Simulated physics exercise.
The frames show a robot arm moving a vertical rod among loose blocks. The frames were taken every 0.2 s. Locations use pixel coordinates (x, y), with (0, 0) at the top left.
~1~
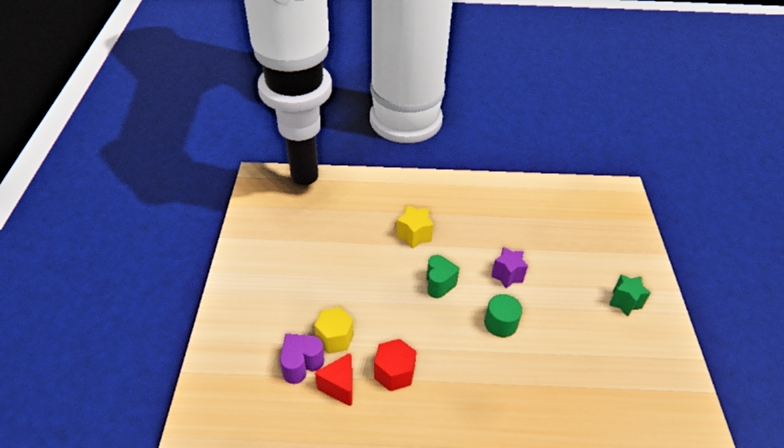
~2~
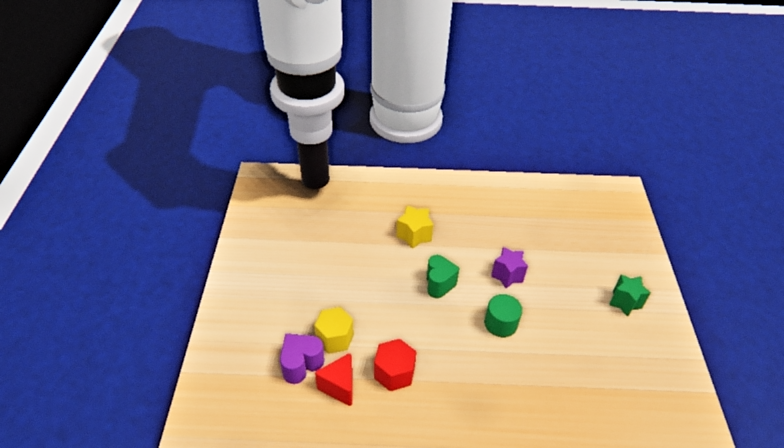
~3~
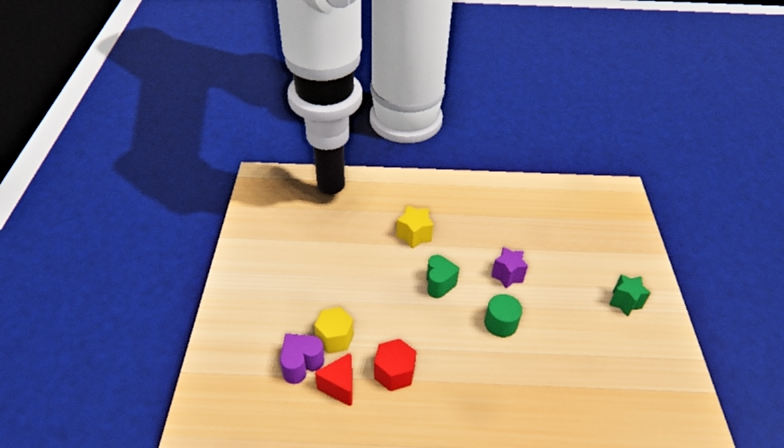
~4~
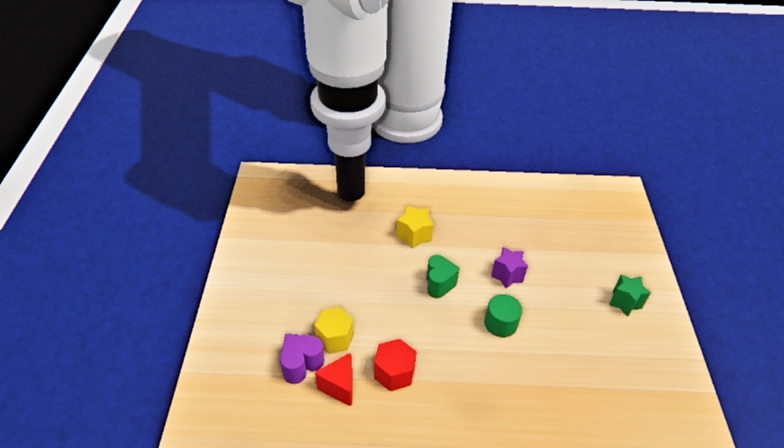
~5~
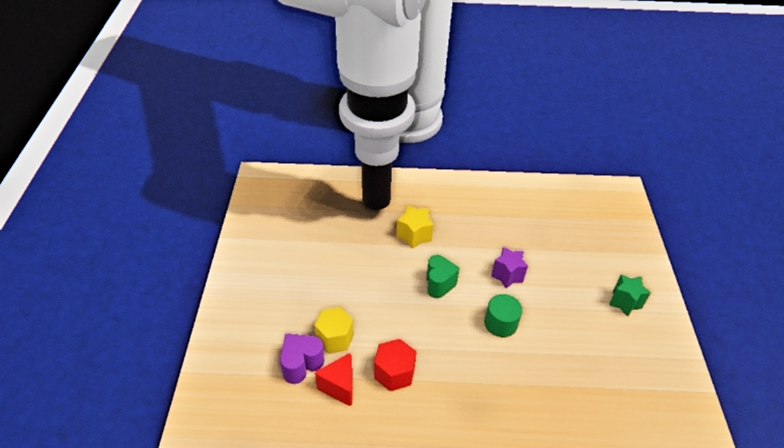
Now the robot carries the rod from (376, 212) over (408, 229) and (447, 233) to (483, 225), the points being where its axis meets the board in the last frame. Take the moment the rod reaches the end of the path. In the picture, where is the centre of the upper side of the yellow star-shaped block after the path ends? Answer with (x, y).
Put as a pixel place, it's (466, 236).
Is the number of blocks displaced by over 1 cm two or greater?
No, it doesn't check out.
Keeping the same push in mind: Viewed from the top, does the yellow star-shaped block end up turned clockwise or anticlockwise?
Looking down, it rotates clockwise.
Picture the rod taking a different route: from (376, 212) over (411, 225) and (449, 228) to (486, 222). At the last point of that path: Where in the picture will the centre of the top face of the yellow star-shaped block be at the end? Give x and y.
My estimate: (450, 232).
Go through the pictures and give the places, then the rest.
In the first picture, rod tip at (305, 176); block tops, yellow star-shaped block at (416, 217); green heart-shaped block at (442, 268).
In the second picture, rod at (316, 180); blocks unchanged.
In the third picture, rod at (331, 185); blocks unchanged.
In the fourth picture, rod at (351, 192); blocks unchanged.
In the fifth picture, rod at (376, 200); yellow star-shaped block at (416, 217); green heart-shaped block at (442, 268).
On the path given first. One third of the way, rod at (410, 217); yellow star-shaped block at (434, 225).
Two thirds of the way, rod at (449, 221); yellow star-shaped block at (463, 236), turned 40° clockwise.
At the end, rod at (485, 213); yellow star-shaped block at (466, 236), turned 60° clockwise; green heart-shaped block in place.
